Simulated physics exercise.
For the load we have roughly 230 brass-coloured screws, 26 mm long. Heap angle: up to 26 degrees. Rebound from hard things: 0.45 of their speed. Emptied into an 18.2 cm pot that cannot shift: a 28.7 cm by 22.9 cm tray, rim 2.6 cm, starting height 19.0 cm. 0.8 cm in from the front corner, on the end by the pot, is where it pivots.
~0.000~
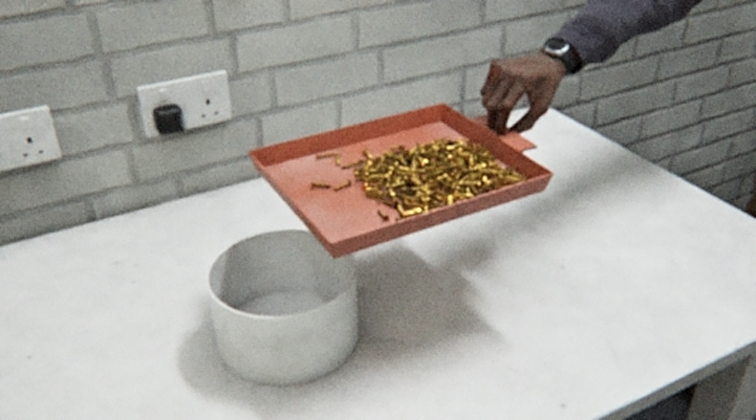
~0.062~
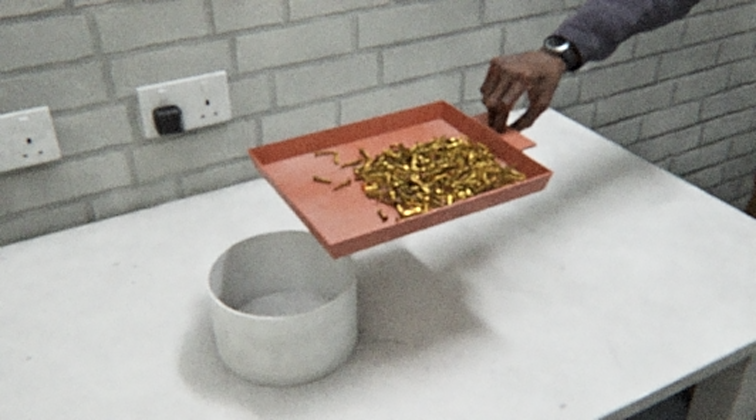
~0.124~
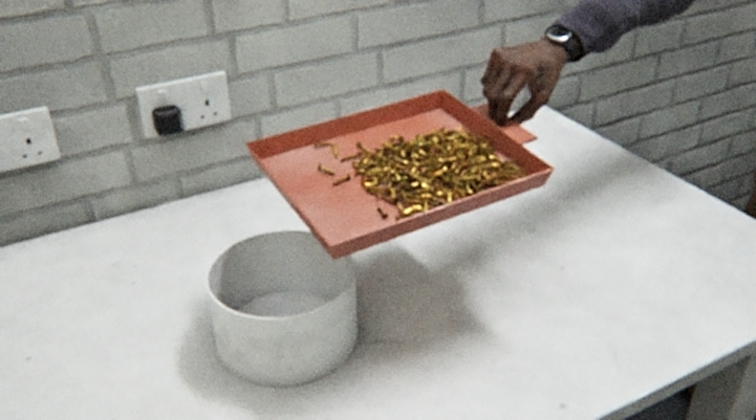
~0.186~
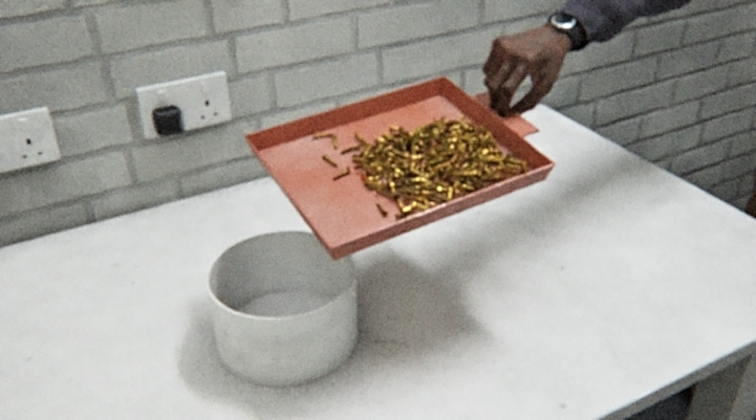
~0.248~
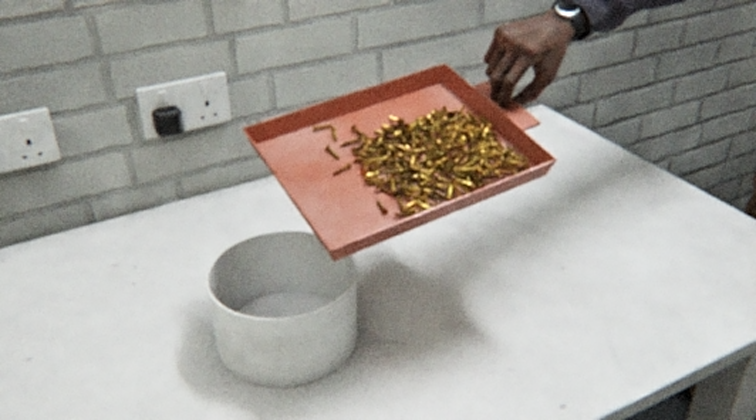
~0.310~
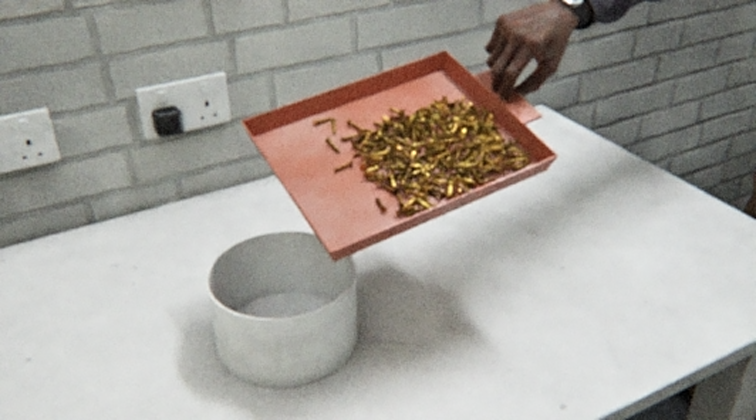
A reddish tray heaped with small brass-coloured screws tilts slowly, its far right side rising while its near left corner stays almost level above a white pot. A dark hand with a wristwatch grips the tab at the tray's right end and lifts gradually, the heap keeping its place on the tray. The unmoving view looks down on a white table against a pale brick wall with sockets.
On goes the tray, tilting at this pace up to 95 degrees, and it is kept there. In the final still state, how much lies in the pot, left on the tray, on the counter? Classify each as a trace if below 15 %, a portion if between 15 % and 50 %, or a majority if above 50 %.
Pot: A trace. Tray: A trace. Counter: A majority.
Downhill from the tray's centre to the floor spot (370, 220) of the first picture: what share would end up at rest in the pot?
My best guess is some 0 per cent.
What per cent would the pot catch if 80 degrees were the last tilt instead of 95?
Roughly 0 %.
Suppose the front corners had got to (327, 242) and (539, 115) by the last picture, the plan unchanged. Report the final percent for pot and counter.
In the pot: 80 per cent; on the counter: 20 per cent.
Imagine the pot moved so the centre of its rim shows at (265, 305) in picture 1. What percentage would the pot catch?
Close to 0 in a hundred.
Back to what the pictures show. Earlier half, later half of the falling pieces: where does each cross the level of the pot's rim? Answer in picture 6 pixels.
First half close to (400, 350), second half close to (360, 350).
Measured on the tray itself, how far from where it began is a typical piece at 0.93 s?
About 9 cm.
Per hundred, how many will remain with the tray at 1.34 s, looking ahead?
Value: About 80%.
After 0.93 s, tilt 53 degrees; the tray holds 100 %, the pot 0 %.
Then, at 1.34 s, tilt 78 degrees; the tray holds 80 %, the pot 0 %.
After 1.83 s, tilt 95 degrees; the tray holds 0 %, the pot 0 %.
By 2.4 s all is still; pot 0 %, tray 0 %, counter 100 %.
